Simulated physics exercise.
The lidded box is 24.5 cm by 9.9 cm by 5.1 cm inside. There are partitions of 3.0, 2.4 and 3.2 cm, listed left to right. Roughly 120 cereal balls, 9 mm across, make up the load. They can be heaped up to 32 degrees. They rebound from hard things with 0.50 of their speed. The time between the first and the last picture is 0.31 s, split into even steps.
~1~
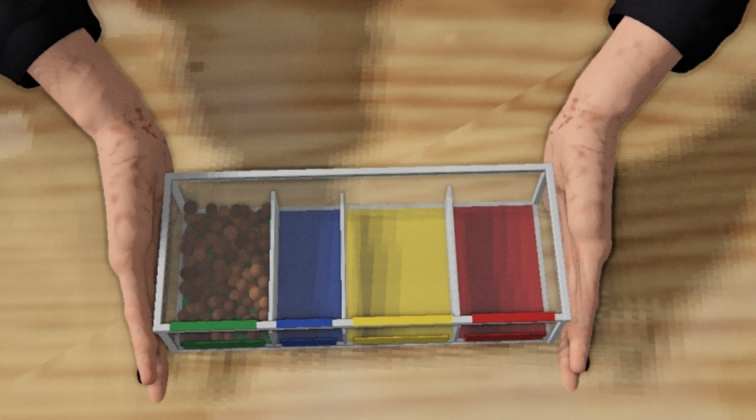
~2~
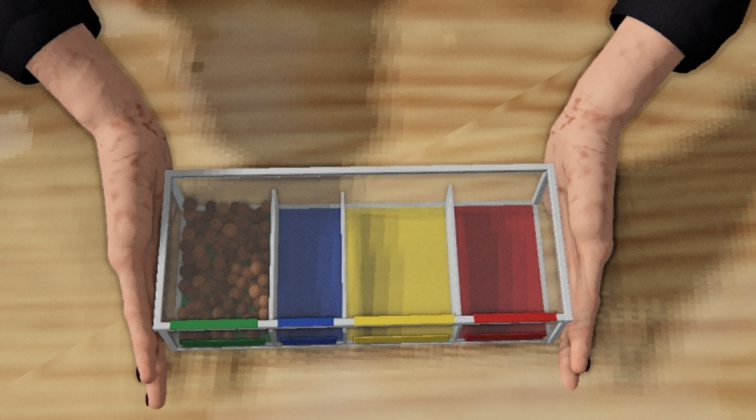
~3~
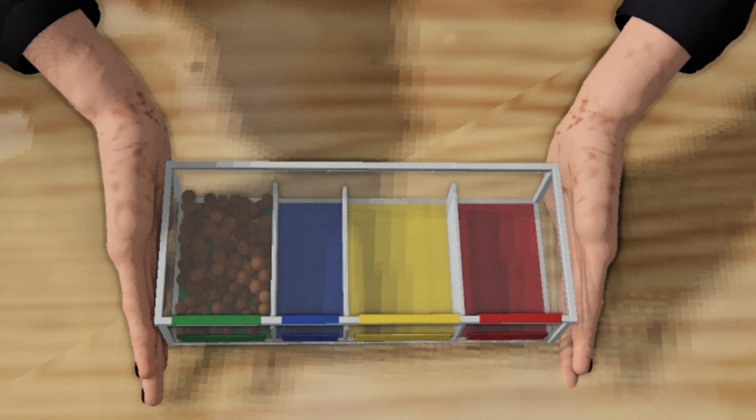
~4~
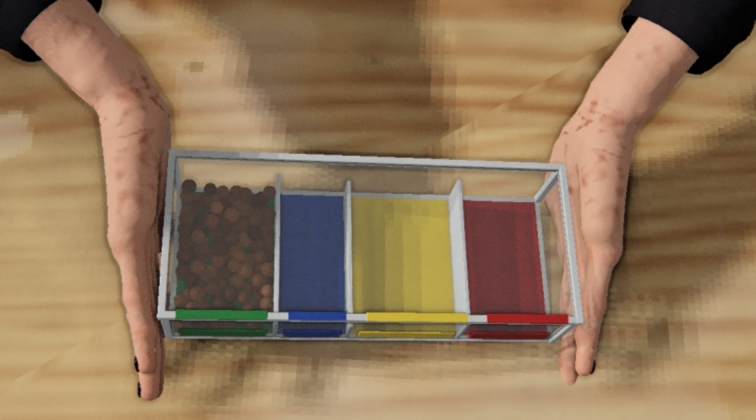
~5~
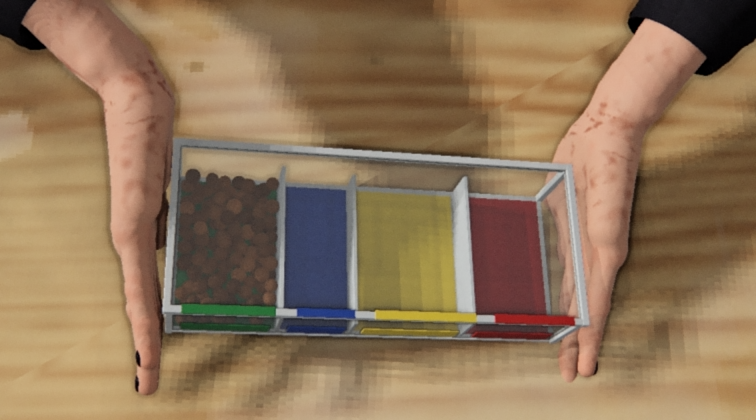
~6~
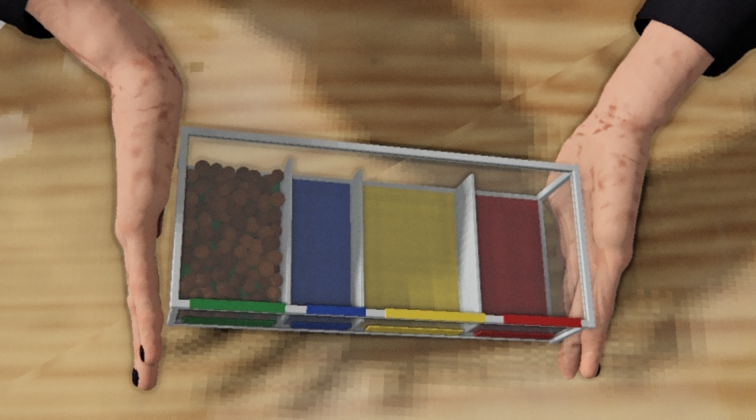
At the start, two hands hold a clear box level above a wooden surface, with small brown balls in its green section and the blue, yellow and red sections empty. The hands then gradually tilt the box, lowering its right side, while the balls stay in the green section.
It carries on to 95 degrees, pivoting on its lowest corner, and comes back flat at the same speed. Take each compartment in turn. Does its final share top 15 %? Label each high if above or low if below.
Red: High; blue: Low; green: High; yellow: High.
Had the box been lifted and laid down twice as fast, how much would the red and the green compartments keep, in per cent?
The red compartment would end with 30 per cent and the green compartment with 45 per cent.
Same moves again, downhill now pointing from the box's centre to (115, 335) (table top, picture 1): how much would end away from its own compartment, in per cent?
Estimate: Near 0 per cent.
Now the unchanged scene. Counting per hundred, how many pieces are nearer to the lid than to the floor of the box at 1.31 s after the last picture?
Roughly 50 per cent.
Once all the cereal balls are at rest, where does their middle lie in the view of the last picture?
Somewhere near (445, 303) in the last picture.
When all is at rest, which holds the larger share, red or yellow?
Red comes out ahead.
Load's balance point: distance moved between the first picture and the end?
12.0 cm or thereabouts.
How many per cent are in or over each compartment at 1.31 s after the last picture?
In per cent: Red 10, blue 5, green 80, yellow 5.
Then, 1.31 s after the last picture, tilt 95 degrees; red 10 %, blue 5 %, green 80 %, yellow 5 %.
Then, 2.18 s after the last picture, tilt 42 degrees; red 45 %, green 35 %, yellow 20 %.
Then, 3.05 s after the last picture, tilt 0 degrees; red 45 %, green 35 %, yellow 20 %.
In the end, red 45 %, blue 0 %, green 35 %, yellow 20 %.
